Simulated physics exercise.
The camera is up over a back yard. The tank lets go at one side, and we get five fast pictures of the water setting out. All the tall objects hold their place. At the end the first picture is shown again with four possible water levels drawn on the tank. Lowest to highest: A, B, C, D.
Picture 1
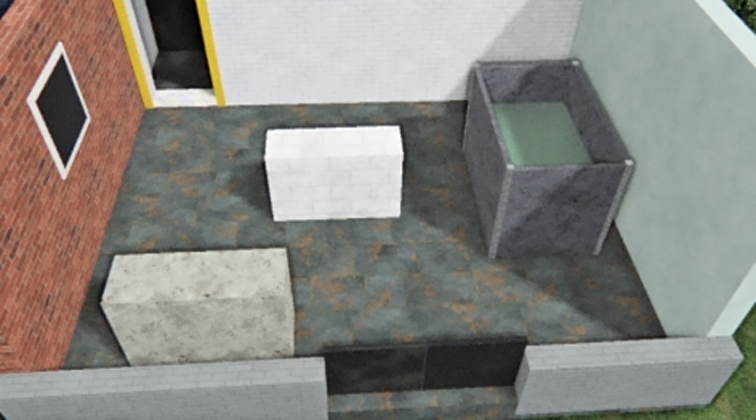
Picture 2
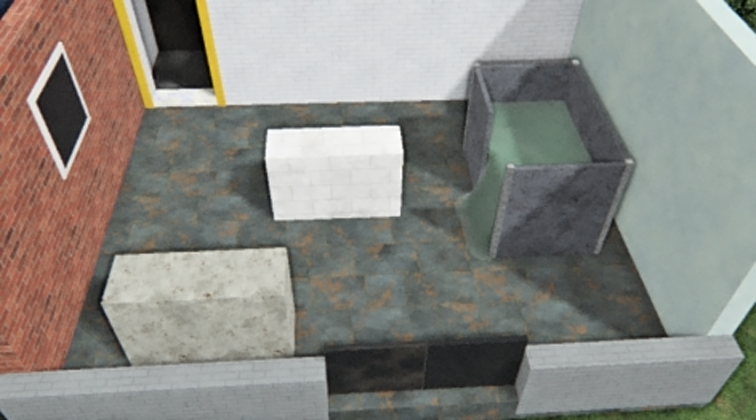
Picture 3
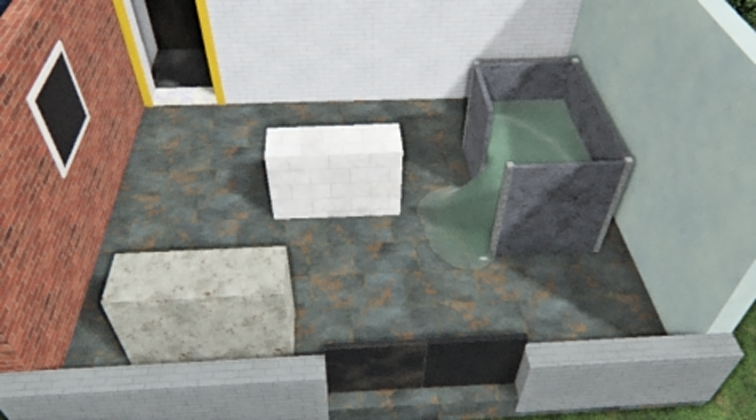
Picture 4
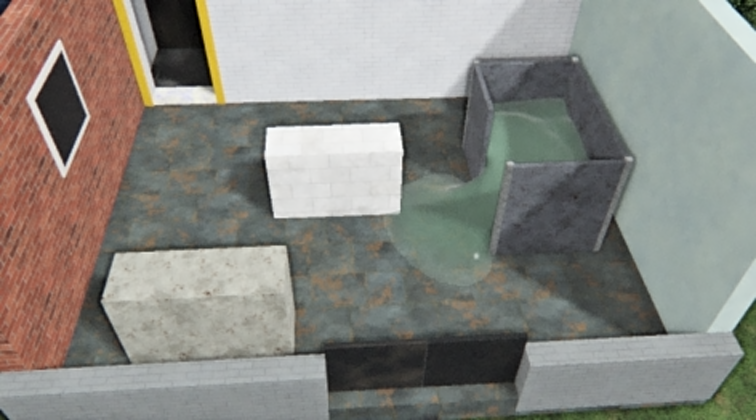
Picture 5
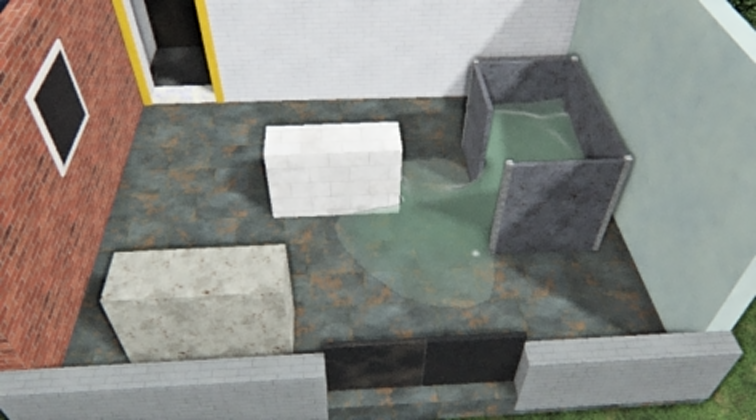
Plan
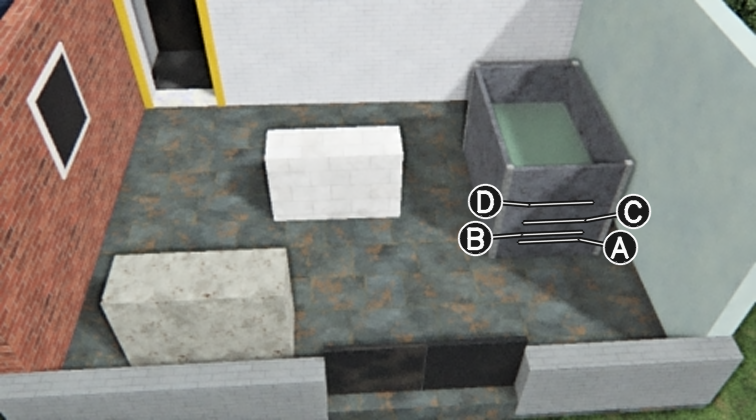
Pale green water pours out of the open left side of a gray tank in a walled yard, then spreads left and forward across the dark tiled floor, reaching the white block and widening between it and the tank.
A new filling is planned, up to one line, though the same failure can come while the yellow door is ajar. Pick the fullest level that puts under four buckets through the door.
That is level D.
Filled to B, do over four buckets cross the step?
No.
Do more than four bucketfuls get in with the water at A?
No, not at all.
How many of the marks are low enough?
All of them.
On the marked copy, A at (549, 240); B at (551, 233); C at (555, 221); D at (560, 203); from the bottom up A, B, C, D.
With A, nothing gets over.
With B, nothing gets over.
With C, nothing gets over.
With D, a bucket or two gets in.
